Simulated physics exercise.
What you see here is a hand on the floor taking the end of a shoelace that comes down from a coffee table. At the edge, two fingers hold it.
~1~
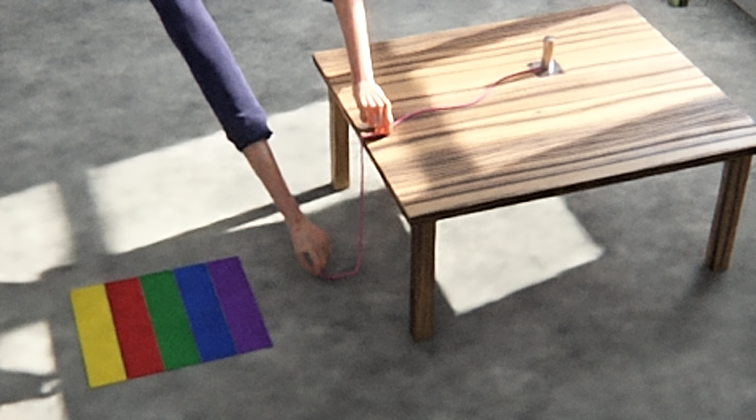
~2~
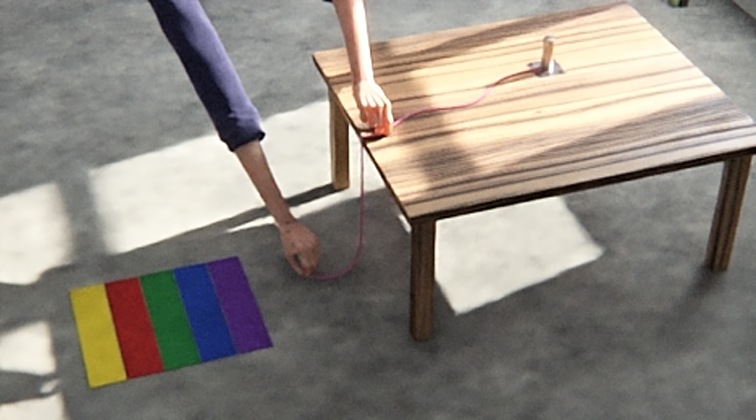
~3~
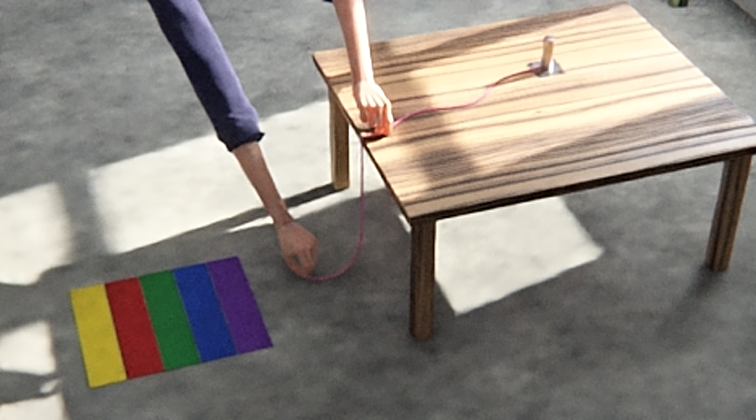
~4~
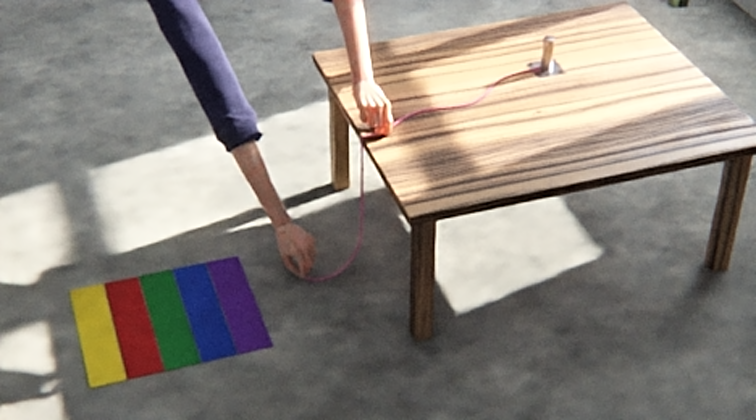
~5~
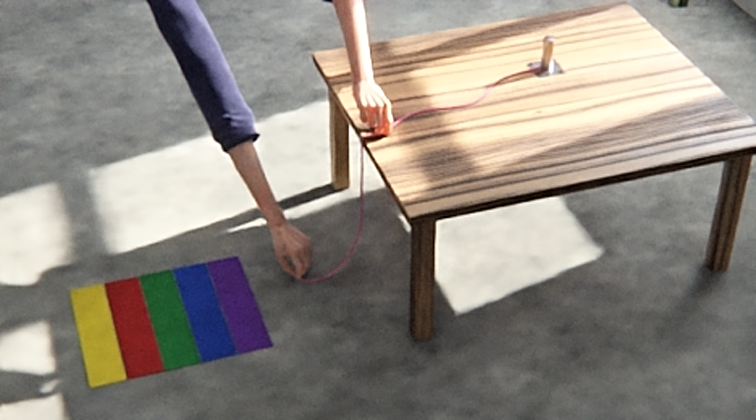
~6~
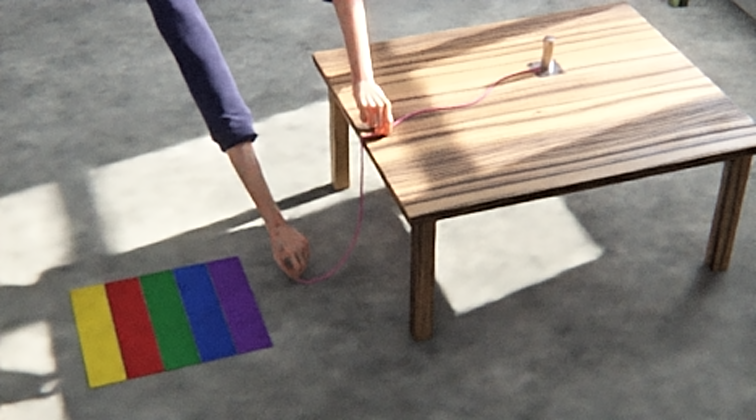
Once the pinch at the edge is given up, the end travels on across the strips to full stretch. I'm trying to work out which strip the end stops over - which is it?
It stops over the blue one.
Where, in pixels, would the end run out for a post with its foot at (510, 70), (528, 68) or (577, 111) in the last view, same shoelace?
The spots are near (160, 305), (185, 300) and (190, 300).
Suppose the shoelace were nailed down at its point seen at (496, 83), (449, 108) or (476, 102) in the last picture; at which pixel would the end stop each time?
In order: (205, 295), then (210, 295), then (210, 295).
A little later, end near (264, 282); short of the strips.
Next, end near (226, 290); over purple.
When it is tight, end near (203, 295); over blue. It gets as far as the blue strip.
